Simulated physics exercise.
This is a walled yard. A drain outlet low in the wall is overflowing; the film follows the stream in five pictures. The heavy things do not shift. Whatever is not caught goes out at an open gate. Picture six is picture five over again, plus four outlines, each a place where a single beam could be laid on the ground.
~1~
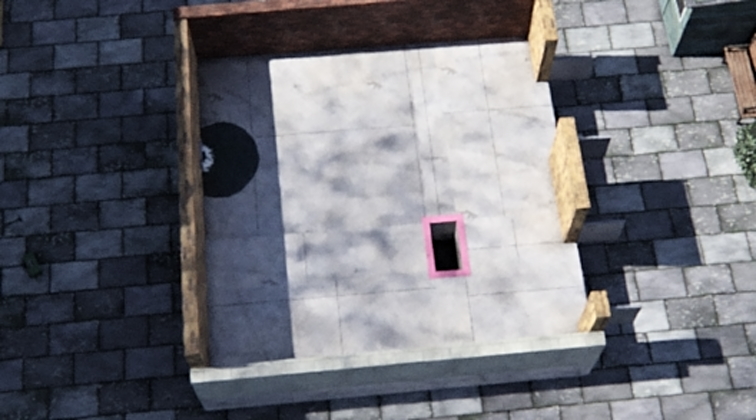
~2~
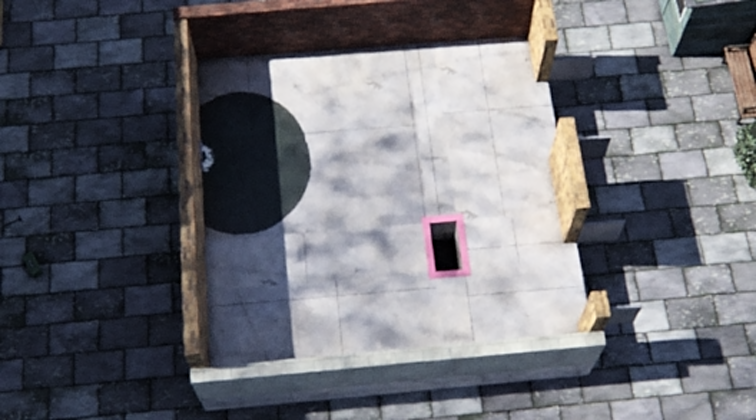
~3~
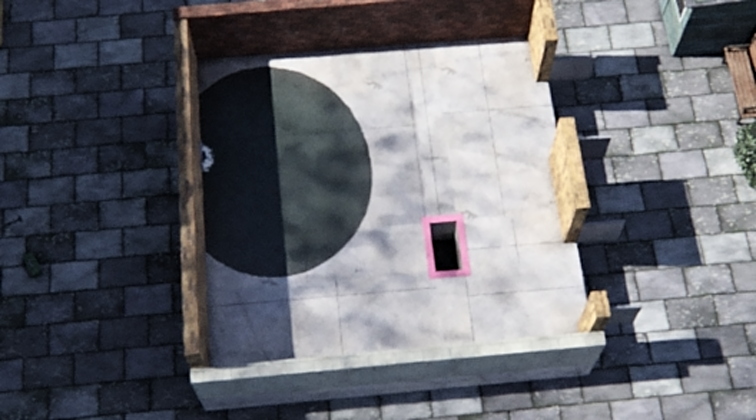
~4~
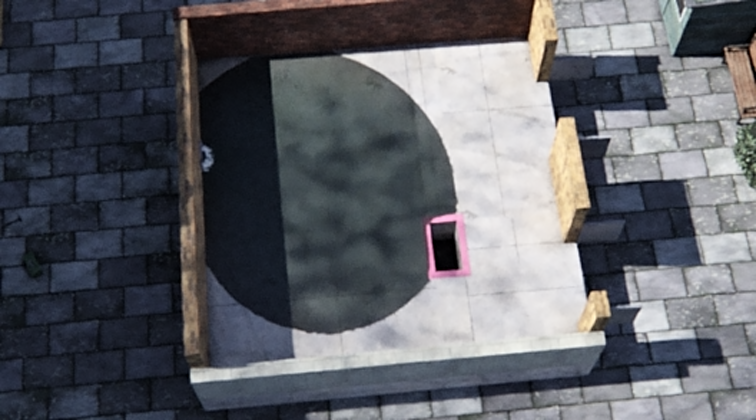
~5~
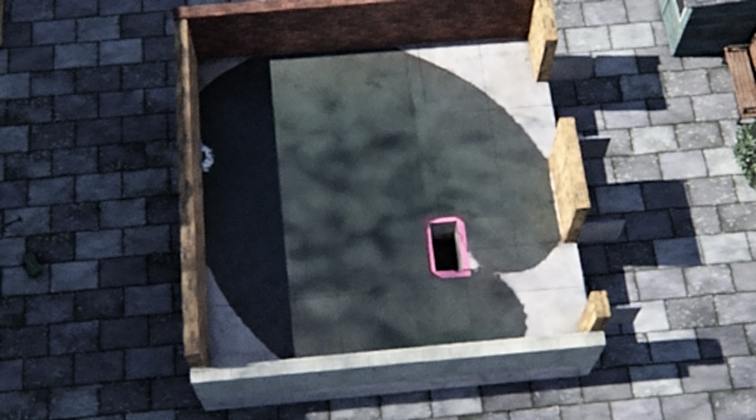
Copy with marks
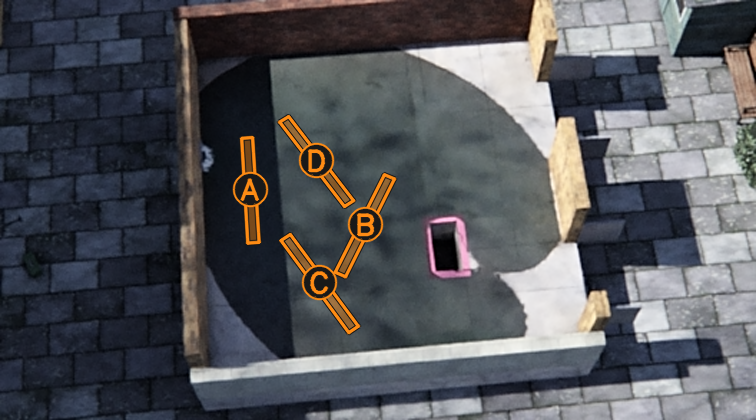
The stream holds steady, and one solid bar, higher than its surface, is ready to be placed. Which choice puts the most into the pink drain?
C beats the others.
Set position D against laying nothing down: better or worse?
Position D is worse.
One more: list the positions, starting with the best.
The order is C, D, A, B.
On the marked copy, A from (253, 242) to (247, 137); B from (340, 274) to (389, 176); C from (285, 237) to (353, 329); D from (284, 119) to (349, 203).
Choosing A, about 10 % of the stream runs into the pink drain, about 90 % out by the gates.
Choosing B, about 5 % of the stream runs into the pink drain, about 95 % out by the gates.
Choosing C, about 25 % of the stream runs into the pink drain, about 75 % out by the gates.
Choosing D, about 16 % of the stream runs into the pink drain, about 84 % out by the gates.
